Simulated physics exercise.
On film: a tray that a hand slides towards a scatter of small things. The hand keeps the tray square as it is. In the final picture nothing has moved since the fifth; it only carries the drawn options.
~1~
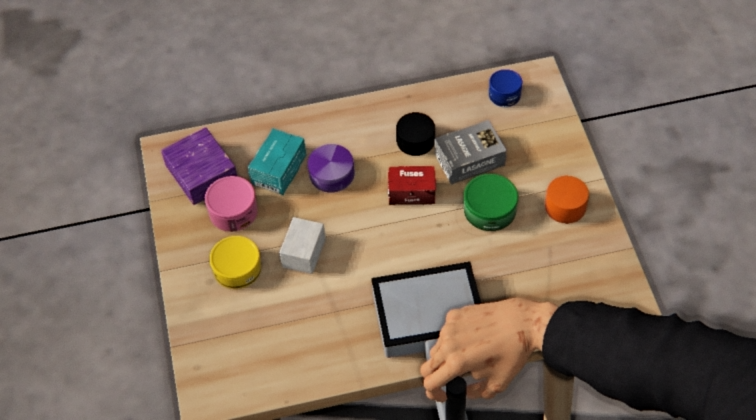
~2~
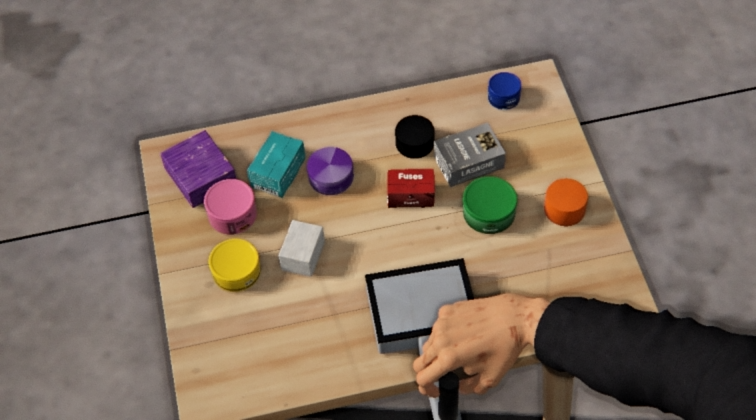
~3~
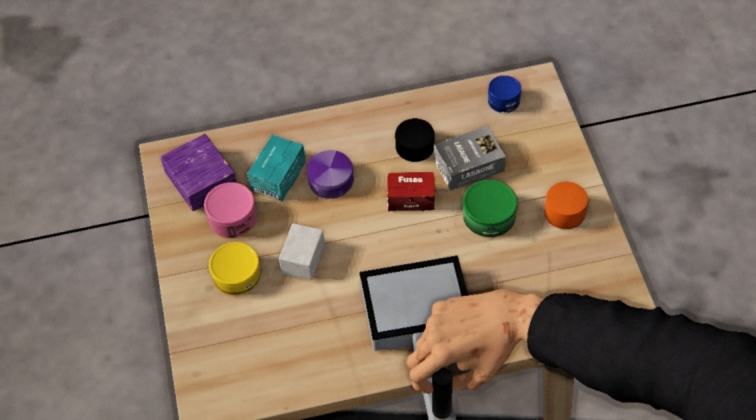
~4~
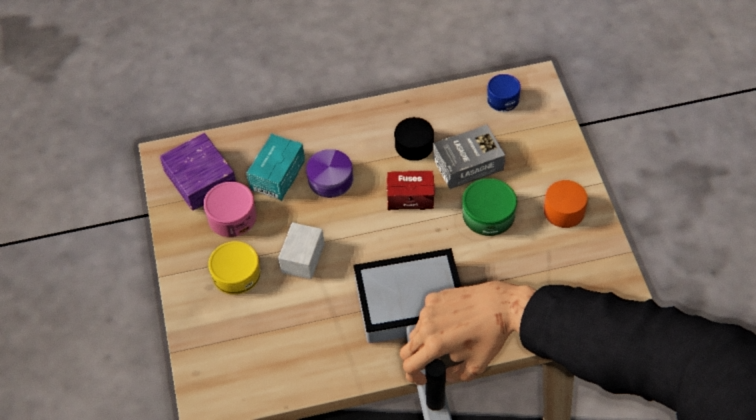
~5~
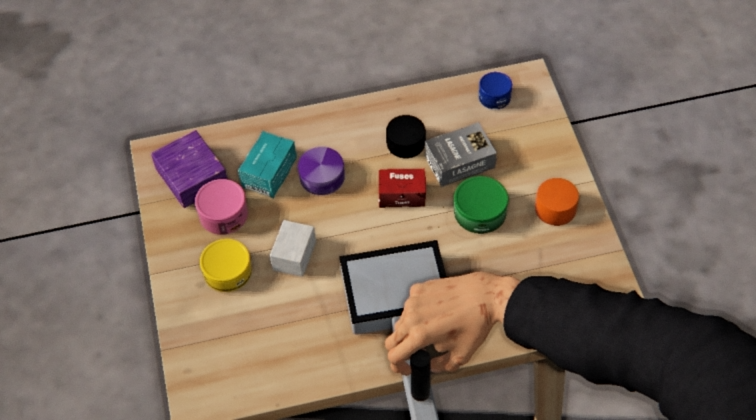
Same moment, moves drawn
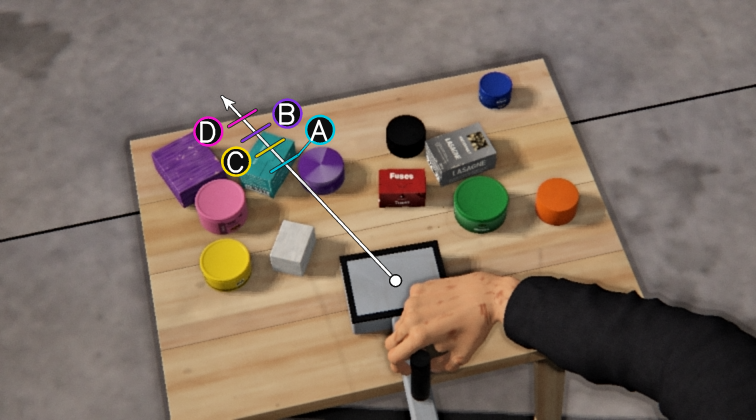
The clip opens on a wooden table scattered with colourful round containers and small boxes, while a dark-sleeved hand grips a grey, black-rimmed tray near the front edge. The hand slides the tray a short way left and slightly up the table, keeping it square, and the scattered things stay in their arrangement.
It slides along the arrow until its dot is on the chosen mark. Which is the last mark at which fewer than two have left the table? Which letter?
C.
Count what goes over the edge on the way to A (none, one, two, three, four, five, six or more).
The count is none.
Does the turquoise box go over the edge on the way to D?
By then, yes.
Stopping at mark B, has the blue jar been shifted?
By then, no.
On the marked copy, A at (285, 164); B at (256, 133); C at (271, 148); D at (242, 119); the arrow from (396, 281) to (222, 97); the white dot at (396, 281).
With C. Early on, tray (349, 238); white block (284, 247); blue jar (495, 91).
Further on, tray (304, 190); purple tin (311, 143); turquoise box (253, 152).
At the end, tray (272, 156); purple tin (297, 107); turquoise box (239, 117); none fallen.
As for the rest, A is within the limit but short; B drops two; D drops two.
